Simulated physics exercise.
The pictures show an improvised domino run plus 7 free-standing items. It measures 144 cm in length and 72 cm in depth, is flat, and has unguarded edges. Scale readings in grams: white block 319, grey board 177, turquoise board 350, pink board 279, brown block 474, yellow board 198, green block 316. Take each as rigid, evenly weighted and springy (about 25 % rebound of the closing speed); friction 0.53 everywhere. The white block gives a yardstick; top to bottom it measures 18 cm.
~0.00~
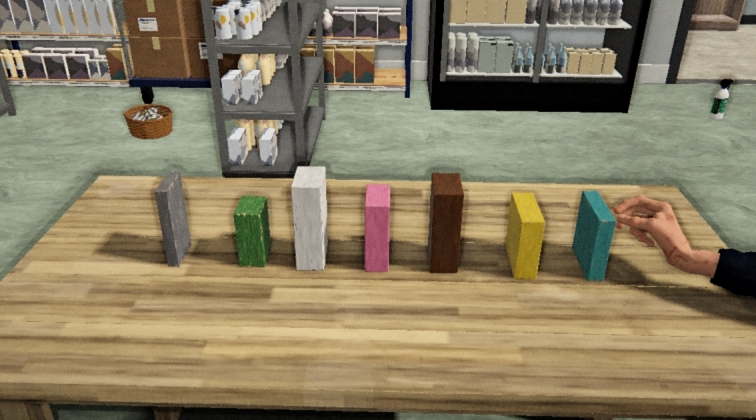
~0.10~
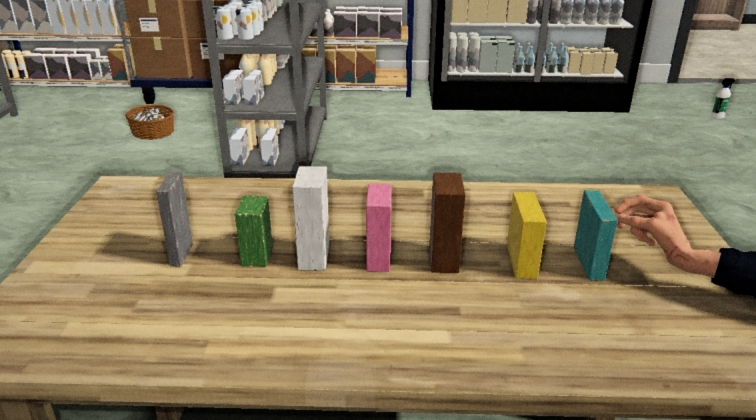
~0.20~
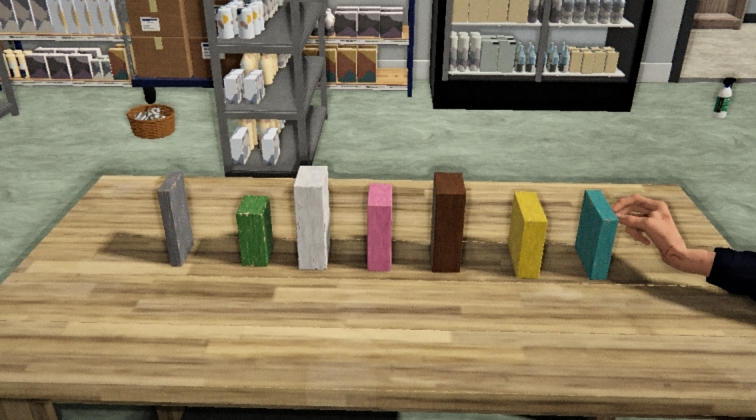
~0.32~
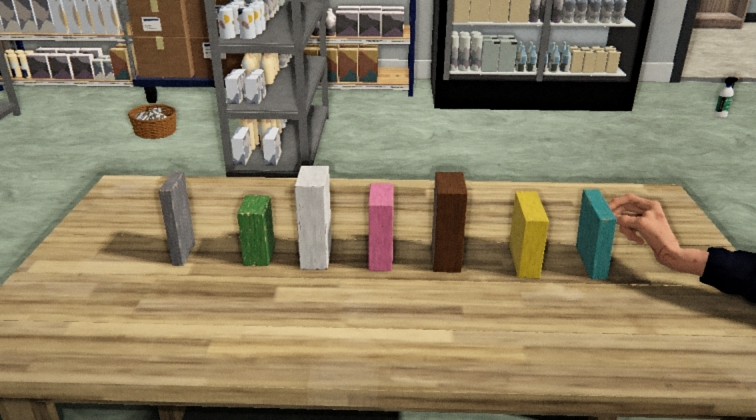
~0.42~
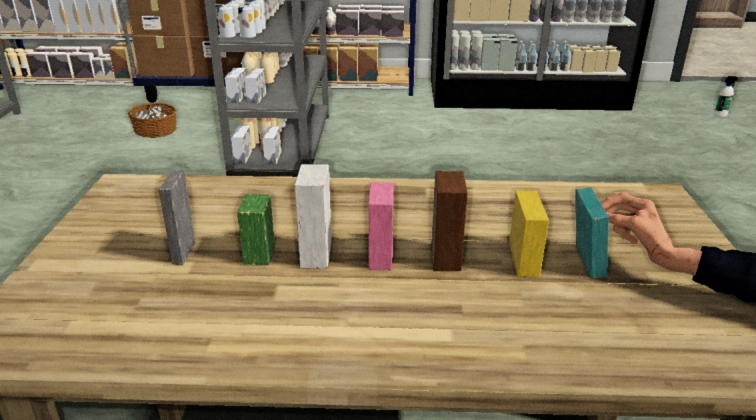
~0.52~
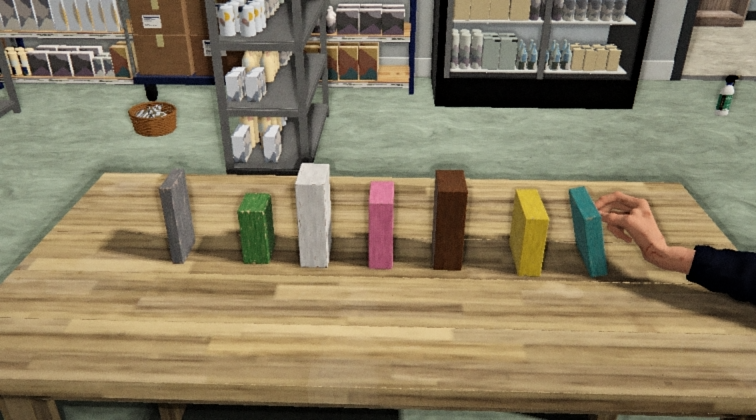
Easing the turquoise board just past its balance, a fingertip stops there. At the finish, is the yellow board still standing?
No.
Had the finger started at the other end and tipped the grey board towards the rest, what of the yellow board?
As for the yellow board, it remains erect.
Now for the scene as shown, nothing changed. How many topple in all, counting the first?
The total is 2.
Around 0.82 s, turquoise board 61° over; yellow board at 21° to upright near (514, 230).
Around 0.92 s, turquoise board 73° over; yellow board at 56° to upright near (494, 236).
Finally (2.4 s), on their side or leaning hard on the table, yellow board; the other 4 still in place (within 5 cm). Final places as that camera would see them, yellow board near (492, 237).
